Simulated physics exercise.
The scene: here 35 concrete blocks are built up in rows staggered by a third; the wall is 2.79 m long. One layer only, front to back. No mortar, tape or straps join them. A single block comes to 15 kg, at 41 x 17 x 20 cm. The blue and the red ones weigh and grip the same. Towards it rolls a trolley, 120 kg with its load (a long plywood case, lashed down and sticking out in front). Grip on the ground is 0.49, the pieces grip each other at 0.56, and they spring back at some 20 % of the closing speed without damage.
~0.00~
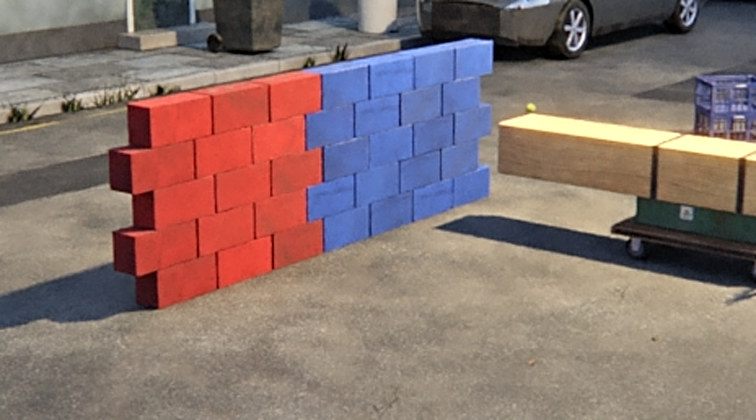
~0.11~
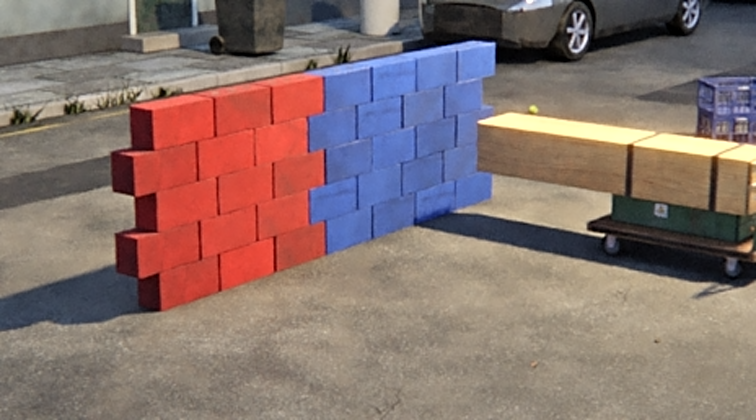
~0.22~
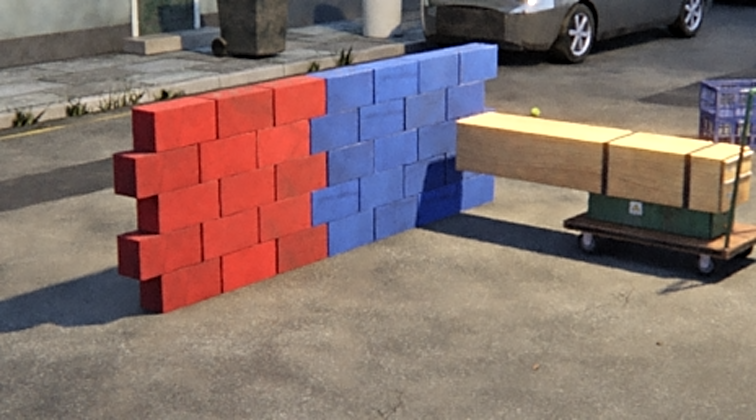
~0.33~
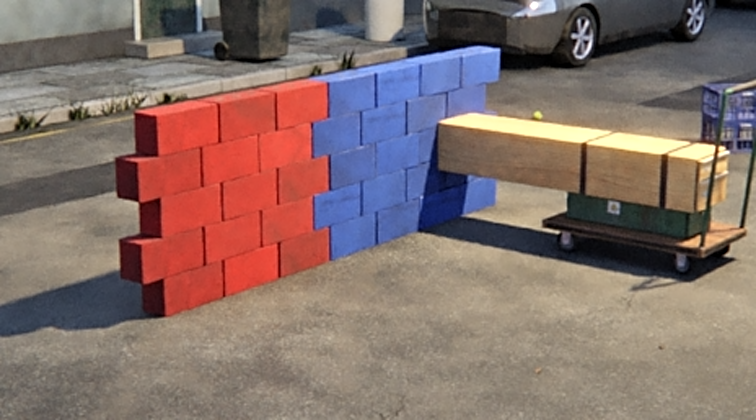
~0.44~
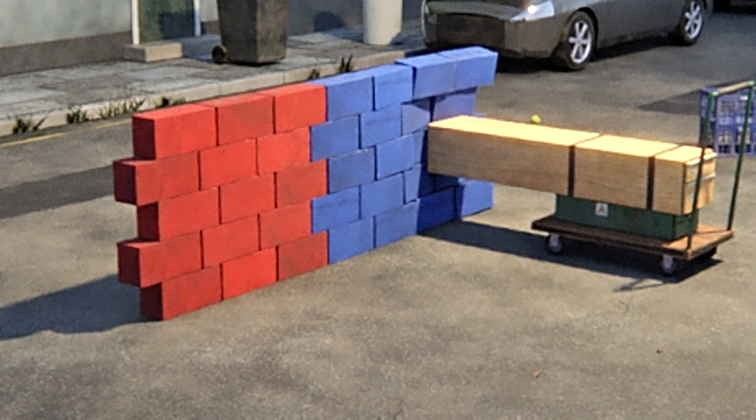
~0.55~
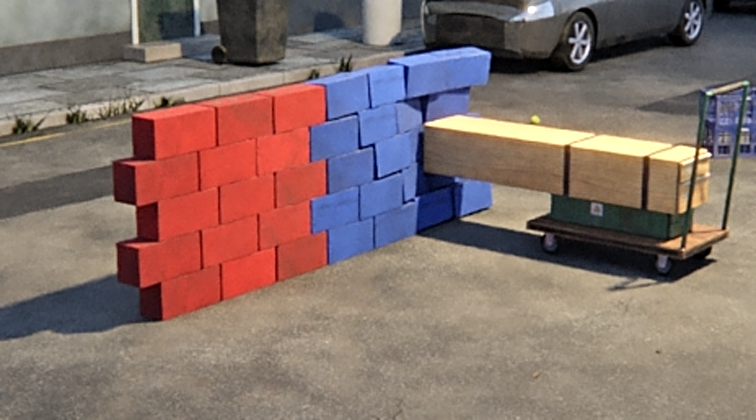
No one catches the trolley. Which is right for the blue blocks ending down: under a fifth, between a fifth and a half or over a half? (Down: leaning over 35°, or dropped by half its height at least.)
Ending down: Over a half.
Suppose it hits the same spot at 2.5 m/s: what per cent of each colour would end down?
Then blue 60, red 0 per cent.
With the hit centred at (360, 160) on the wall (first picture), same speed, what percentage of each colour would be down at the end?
Then blue 0, red 0 per cent.
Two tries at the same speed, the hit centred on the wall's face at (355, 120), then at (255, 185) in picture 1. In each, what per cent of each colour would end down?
Blue 50 then 0, red 30 then 0 per cent.
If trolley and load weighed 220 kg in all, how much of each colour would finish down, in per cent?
Then blue 60, red 0 per cent.
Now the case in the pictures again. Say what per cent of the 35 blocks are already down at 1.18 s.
By then 25 per cent.
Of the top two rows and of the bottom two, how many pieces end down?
Top 7, bottom 3.
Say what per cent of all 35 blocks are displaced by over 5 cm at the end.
35 per cent.
After 0.84 s, load 13 cm past the wall's line, still rolling; none of the 20 blue blocks down (0 of 35 in all colours); top blue block leaning 16°.
After 1.18 s, load 13 cm past the wall's line, stopped; 8 of the 20 blue blocks down (8 of 35 in all colours); top blue block leaning 37°.
After 1.42 s, load 13 cm past the wall's line, stopped; 13 of the 20 blue blocks down (13 of 35 in all colours); top blue block leaning 57°, 25 cm lower.
After 1.68 s, load 13 cm past the wall's line, stopped; 13 of the 20 blue blocks down (13 of 35 in all colours); top blue block on its side.
At rest (2.6 s), load 13 cm past the wall's line, stopped; 13 of the 20 blue blocks down (13 of 35 in all colours); top blue block on its side; top red block unmoved. That is 65 per cent. As the last picture would show them, middles, top blue block near (193, 209), top red block near (289, 108).
